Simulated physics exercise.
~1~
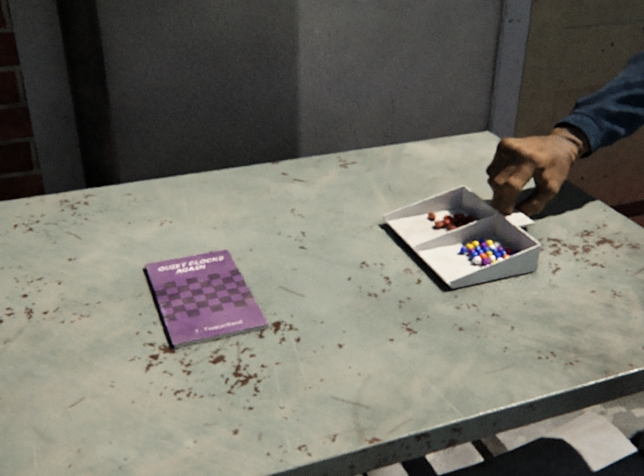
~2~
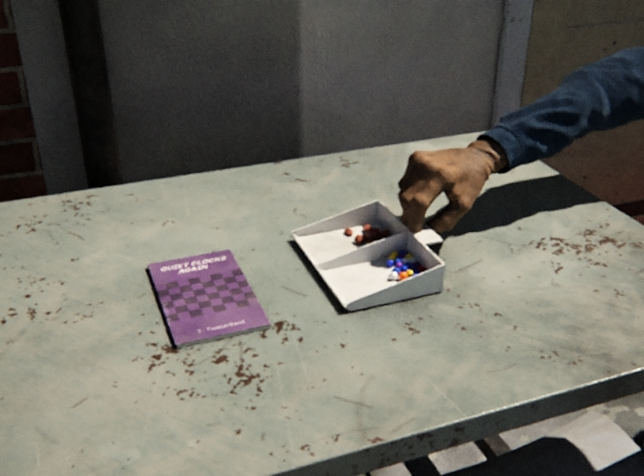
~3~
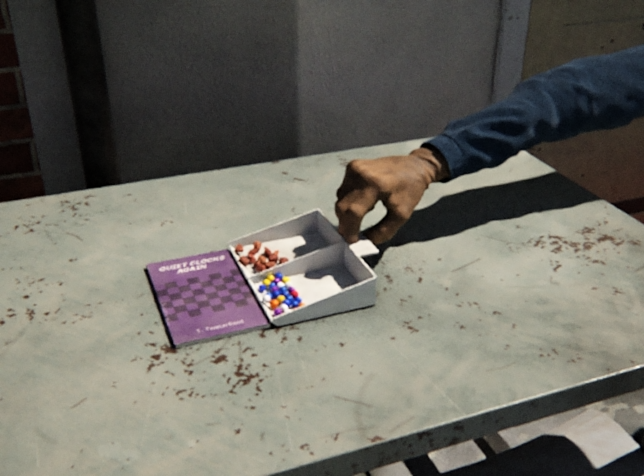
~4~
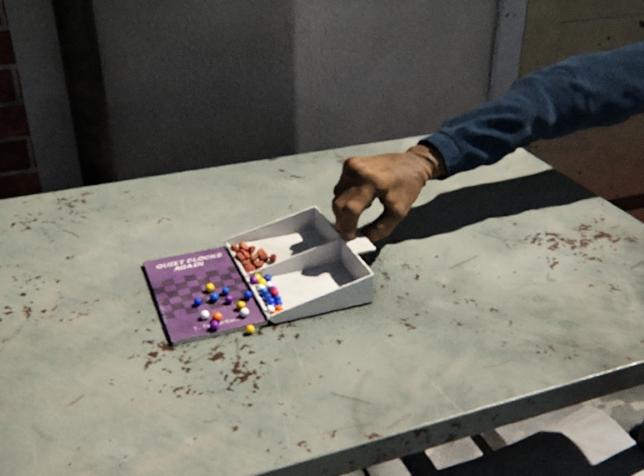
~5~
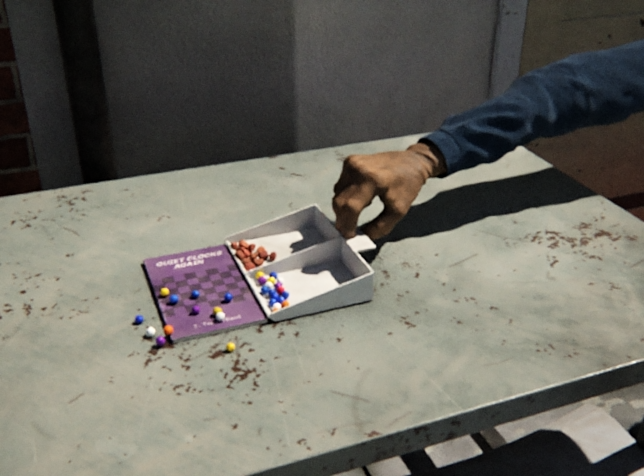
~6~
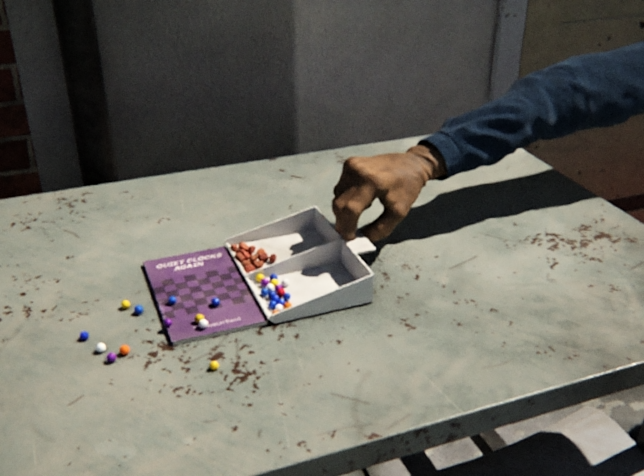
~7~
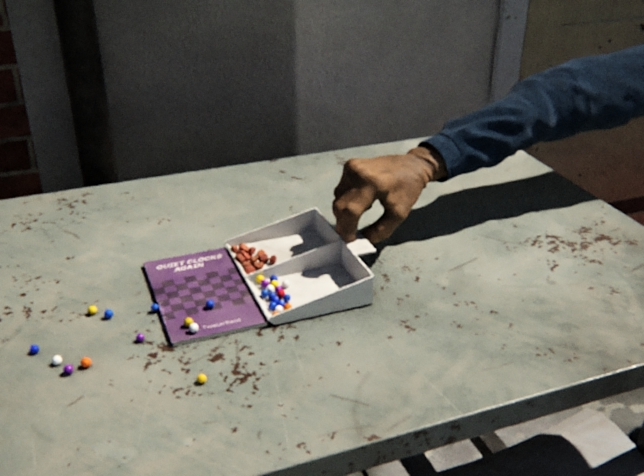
On a worn tabletop, a hand pushed a divided white tray left until it stopped against a thin purple book; some colourful beads spilled over the front, rolling across the book and onto the table, while the reddish-brown pieces stayed inside.
